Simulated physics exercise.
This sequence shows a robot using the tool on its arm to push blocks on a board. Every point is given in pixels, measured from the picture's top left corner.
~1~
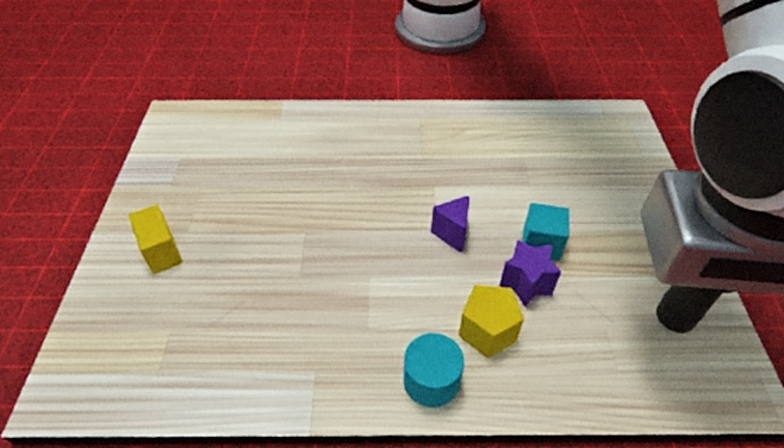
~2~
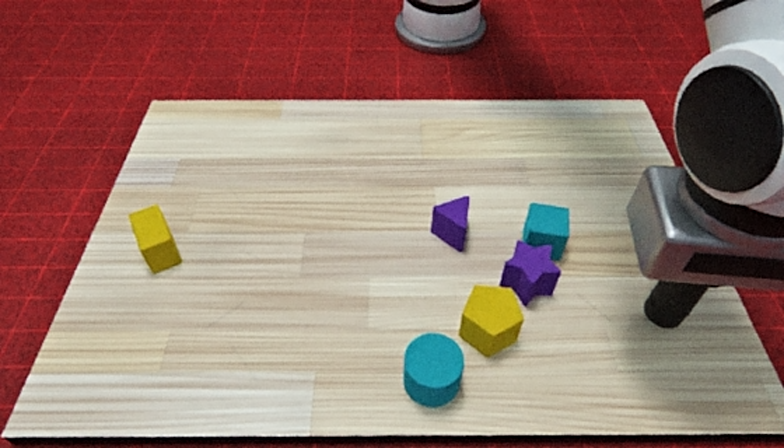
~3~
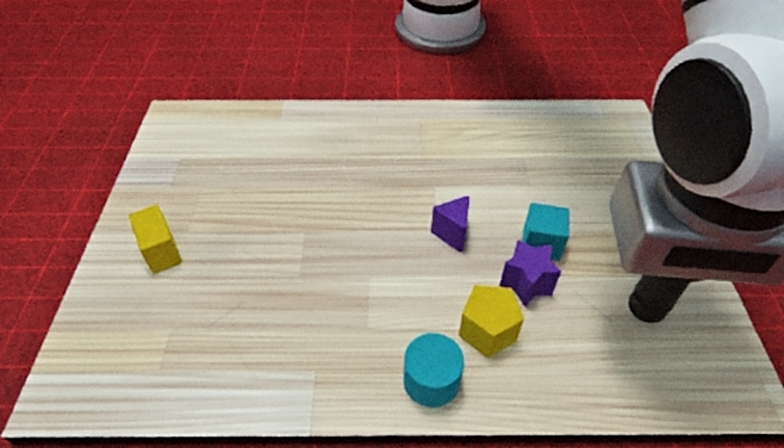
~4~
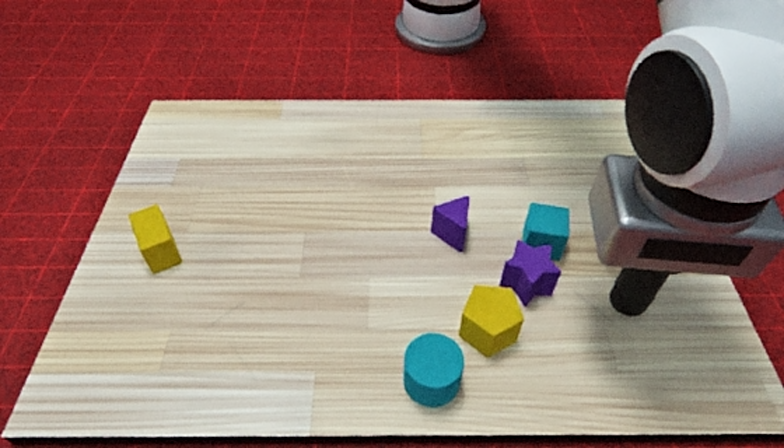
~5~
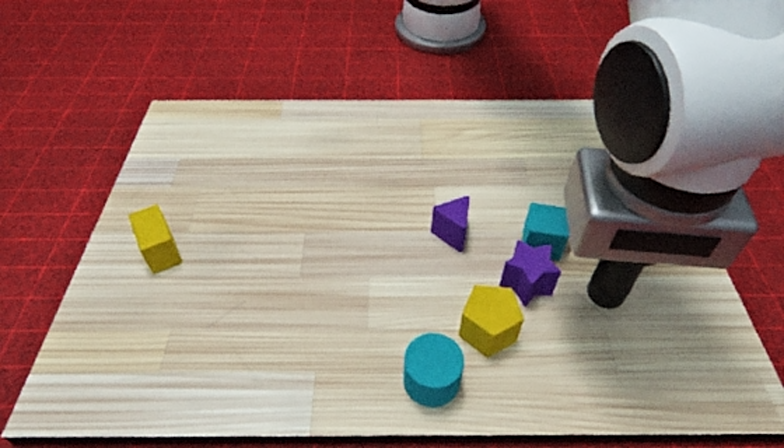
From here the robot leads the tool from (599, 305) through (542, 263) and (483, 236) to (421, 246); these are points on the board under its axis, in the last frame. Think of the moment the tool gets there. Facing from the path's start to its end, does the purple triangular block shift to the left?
That would be a yes.
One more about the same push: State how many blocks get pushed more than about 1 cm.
My guess is at least three.
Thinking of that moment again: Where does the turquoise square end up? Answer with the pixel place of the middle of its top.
In the picture, that point is around (534, 196).
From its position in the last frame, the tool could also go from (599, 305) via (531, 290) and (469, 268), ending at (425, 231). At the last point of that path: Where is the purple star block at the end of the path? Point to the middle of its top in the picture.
At roughly (397, 194).
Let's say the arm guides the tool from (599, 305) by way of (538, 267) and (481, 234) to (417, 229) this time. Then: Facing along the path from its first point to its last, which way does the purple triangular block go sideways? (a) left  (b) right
The answer is a.
What follows on the original path. One third of the way, tool at (544, 251); purple star block at (524, 256), turned 30° anticlockwise; turquoise square at (544, 209).
Two thirds of the way, tool at (485, 224); purple star block at (518, 253), turned 55° anticlockwise; turquoise square at (534, 196), turned 25° clockwise.
At the end, tool at (422, 234); purple triangular block at (393, 215), turned 20° clockwise; yellow pentagonal block unmoved; purple star block at (518, 253), turned 55° anticlockwise; turquoise square at (534, 196), turned 25° clockwise.
